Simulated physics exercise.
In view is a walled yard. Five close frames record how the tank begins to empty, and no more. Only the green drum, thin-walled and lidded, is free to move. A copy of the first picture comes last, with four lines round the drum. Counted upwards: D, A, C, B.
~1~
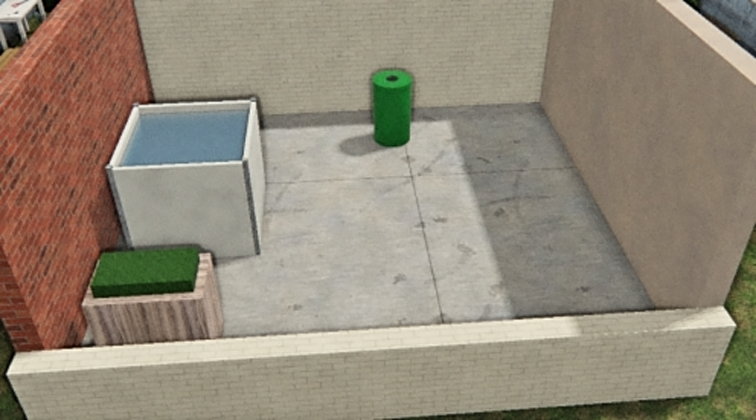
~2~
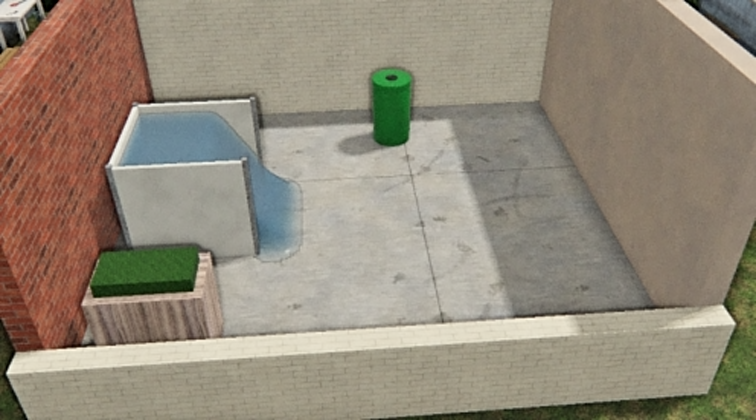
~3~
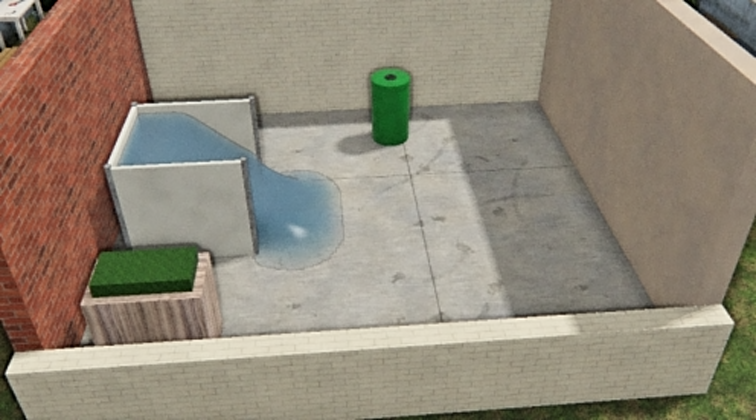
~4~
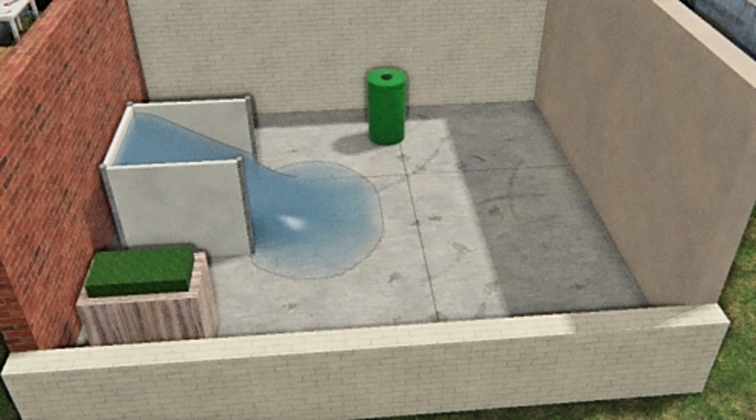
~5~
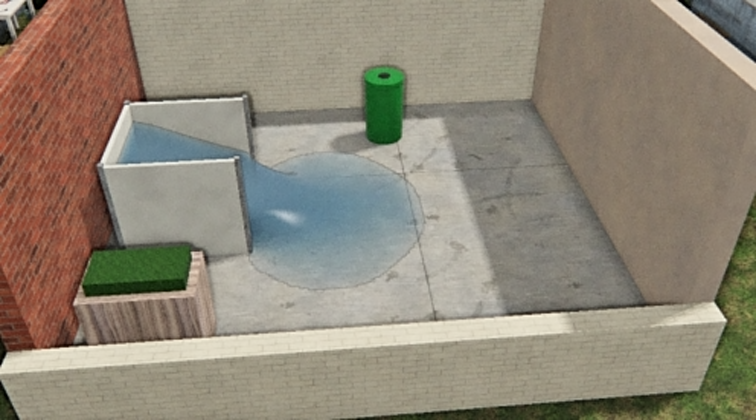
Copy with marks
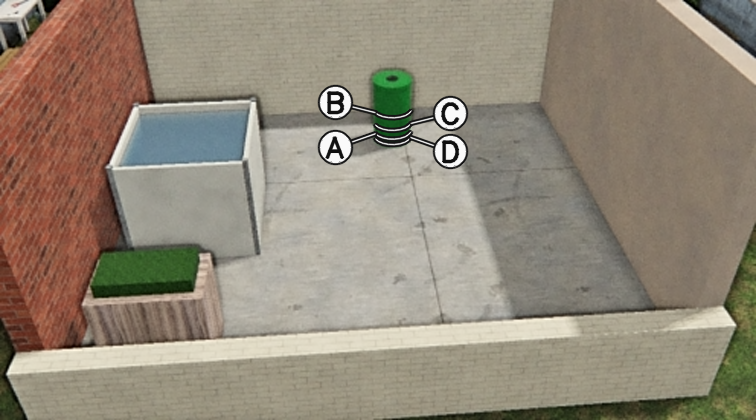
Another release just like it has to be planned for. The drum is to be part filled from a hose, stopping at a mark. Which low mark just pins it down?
Choose C.
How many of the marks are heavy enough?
Two of them.
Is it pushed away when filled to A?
Yes, it does.
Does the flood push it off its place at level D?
Yes.
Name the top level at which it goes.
The answer is A.
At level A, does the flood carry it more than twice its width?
No, it does not.
On the marked copy, A at (394, 139); B at (394, 117); C at (394, 130); D at (394, 144); from the bottom up D, A, C, B.
For level A, it is pushed about its own width away.
For level B, it does not move.
For level C, it shifts by a finger or two and stays.
For level D, it is pushed about 3 times its own width away.
